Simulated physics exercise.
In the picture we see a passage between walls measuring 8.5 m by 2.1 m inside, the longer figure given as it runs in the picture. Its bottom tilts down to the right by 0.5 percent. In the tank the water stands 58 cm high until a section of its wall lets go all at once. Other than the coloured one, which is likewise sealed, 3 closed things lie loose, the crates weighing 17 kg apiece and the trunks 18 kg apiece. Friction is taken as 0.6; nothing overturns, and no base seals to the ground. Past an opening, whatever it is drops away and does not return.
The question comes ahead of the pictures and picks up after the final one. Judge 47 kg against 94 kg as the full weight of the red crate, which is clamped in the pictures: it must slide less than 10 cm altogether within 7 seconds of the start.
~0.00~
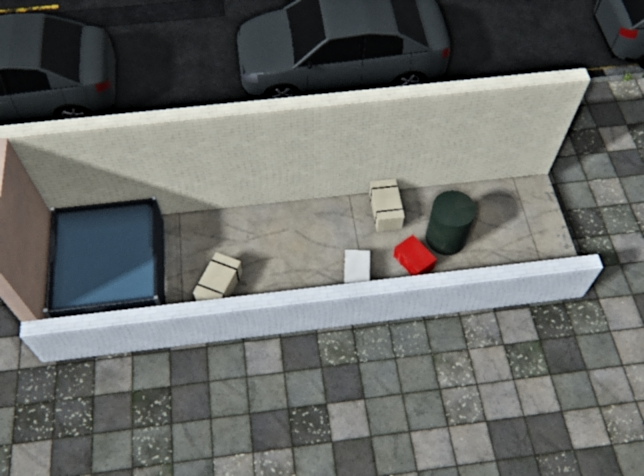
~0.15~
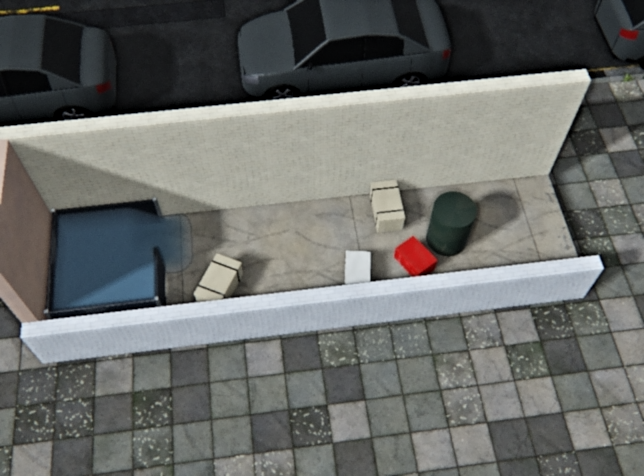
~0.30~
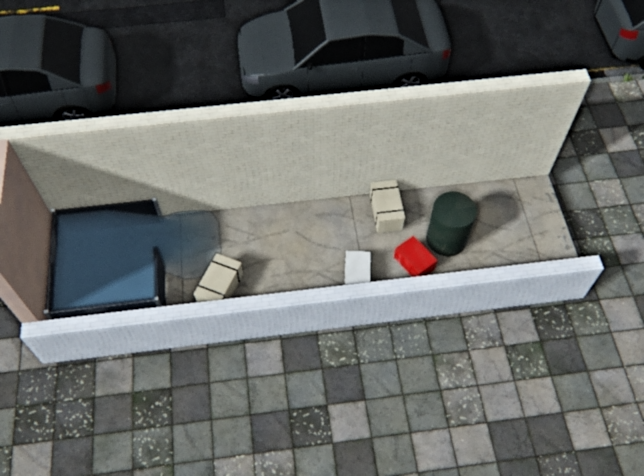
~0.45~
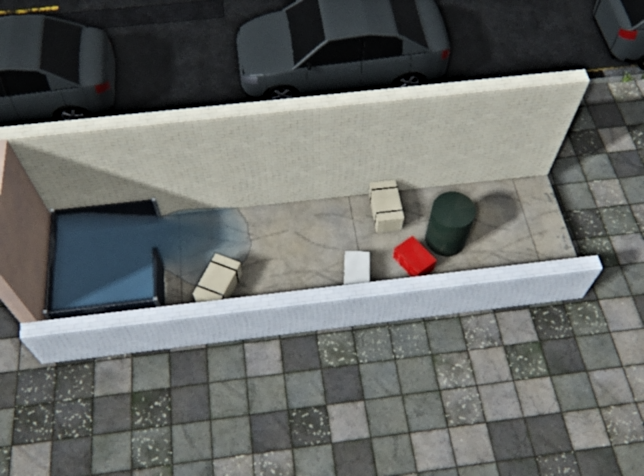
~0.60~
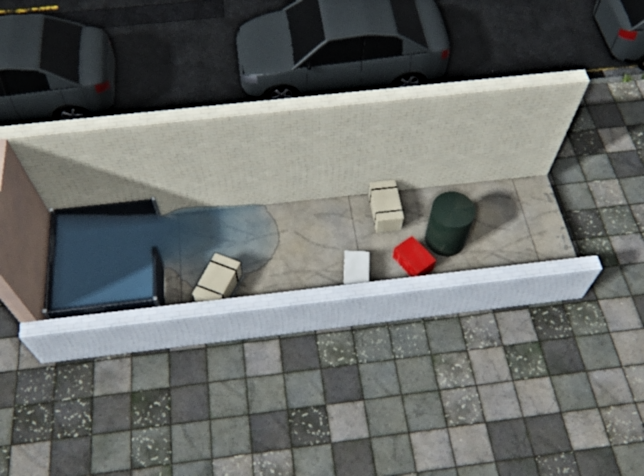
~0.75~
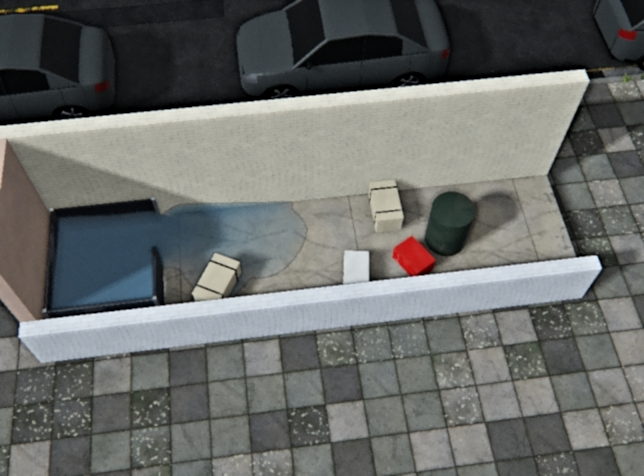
I expect that only the higher weight holds it.
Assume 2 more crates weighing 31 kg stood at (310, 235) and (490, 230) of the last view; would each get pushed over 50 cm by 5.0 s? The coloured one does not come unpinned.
One by one: Bigger shift, smaller shift.
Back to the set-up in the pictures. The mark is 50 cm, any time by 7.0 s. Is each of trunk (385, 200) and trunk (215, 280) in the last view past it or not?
The first one tops the mark and the second one falls shy.
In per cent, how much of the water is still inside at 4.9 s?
Around 82 % of the water.
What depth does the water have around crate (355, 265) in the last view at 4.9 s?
I'd say some 13 cm.
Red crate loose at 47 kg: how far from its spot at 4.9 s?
It would be some 120 cm from its spot.
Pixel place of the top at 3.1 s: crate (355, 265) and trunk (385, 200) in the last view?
I'd say close to (391, 268) and close to (542, 197).
After 1.4 s the red crate would be 0 cm from its start with 47 kg and 0 cm from its start with 94 kg; 0 cm of water round it then.
After 3.1 s the red crate would be 76 cm from its start with 47 kg and 1 cm from its start with 94 kg; 16 cm of water round it then.
After 4.9 s the red crate would be 124 cm from its start with 47 kg and 1 cm from its start with 94 kg; 10 cm of water round it then.
After 7.0 s the red crate would be 124 cm from its start with 47 kg and 1 cm from its start with 94 kg; 9 cm of water round it then.
